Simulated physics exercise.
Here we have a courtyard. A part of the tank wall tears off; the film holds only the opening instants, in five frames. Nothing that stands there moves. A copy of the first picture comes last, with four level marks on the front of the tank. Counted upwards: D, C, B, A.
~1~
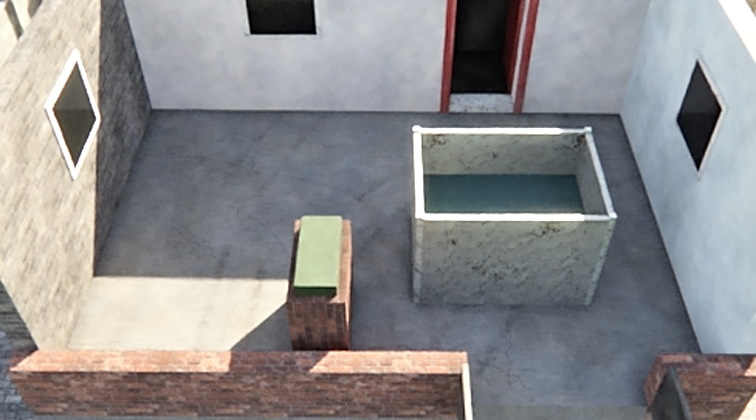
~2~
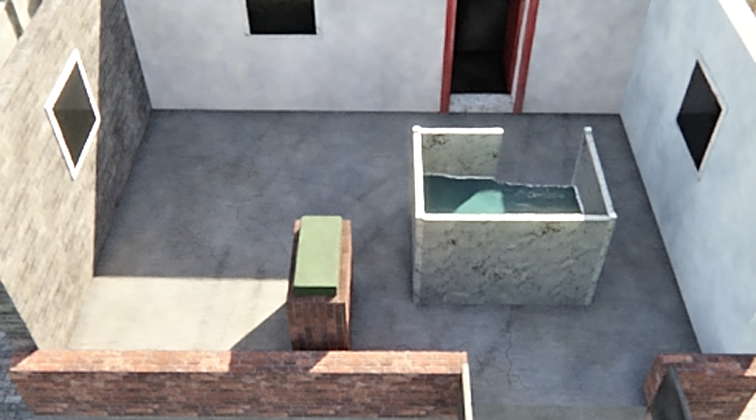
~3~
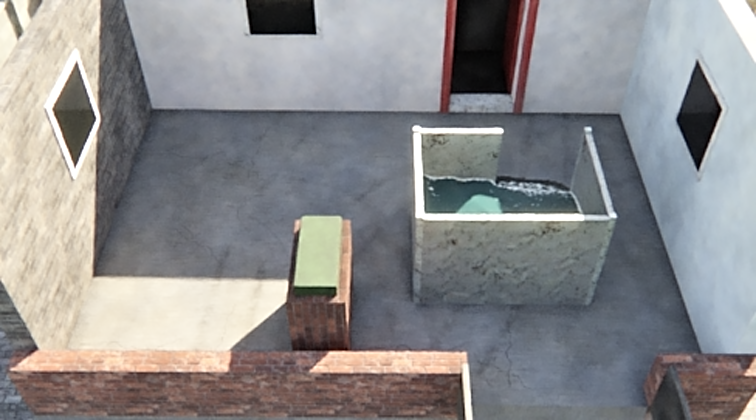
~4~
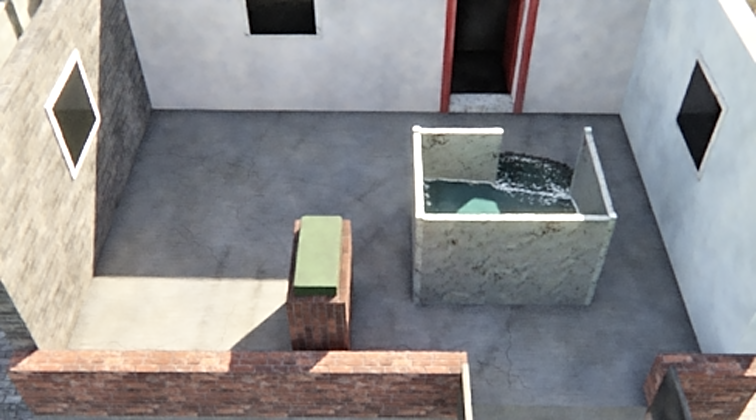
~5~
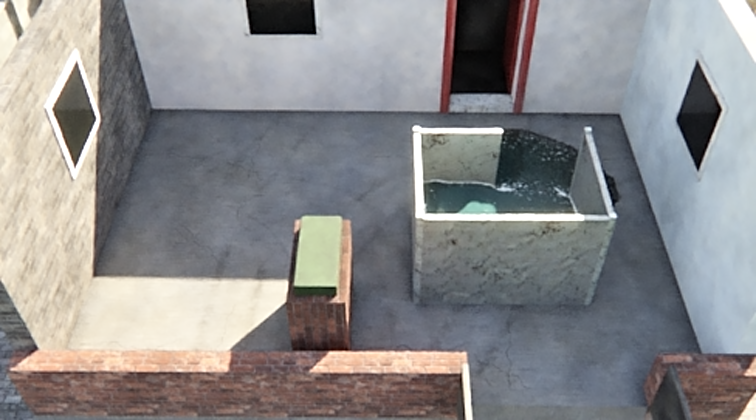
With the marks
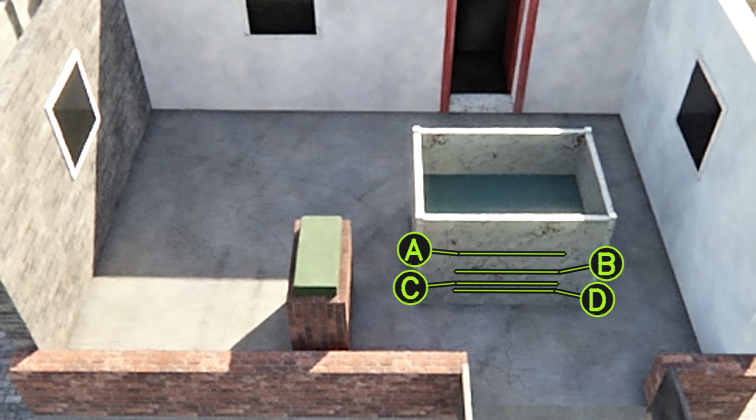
A stone tank of water sat still in a walled courtyard with a red doorway, then part of its back wall disappeared and the water churned, pouring out and spreading darkly over the ground behind it.
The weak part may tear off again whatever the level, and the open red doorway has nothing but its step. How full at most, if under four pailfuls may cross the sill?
That is mark C.
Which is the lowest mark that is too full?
Mark B.
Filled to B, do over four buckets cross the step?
Yes.
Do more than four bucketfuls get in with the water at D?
No, that is safe.
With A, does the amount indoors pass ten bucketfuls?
Yes.
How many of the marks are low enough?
Two.
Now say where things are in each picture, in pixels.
Water in the tank at rest, its middle at (502, 213); foot of the red doorway at (480, 112); open gate at (563, 349), in the first frame.
Water covers 1 % of the ground, its front hidden from here, in the second frame.
Water covers 3 % of the ground, its front hidden from here, in the third frame.
Water covers 6 % of the ground, its front hidden from here, in the fourth frame.
Water covers 10 % of the ground, its front hidden from here, in the fifth frame.
On the marked copy, A at (511, 253); B at (507, 271); C at (505, 283); D at (504, 290); from the bottom up D, C, B, A.
Choosing A, dozens of bucketfuls pour in.
Choosing B, about 10 bucketfuls get in.
Choosing C, a bucket or two gets in.
Choosing D, nothing gets over.
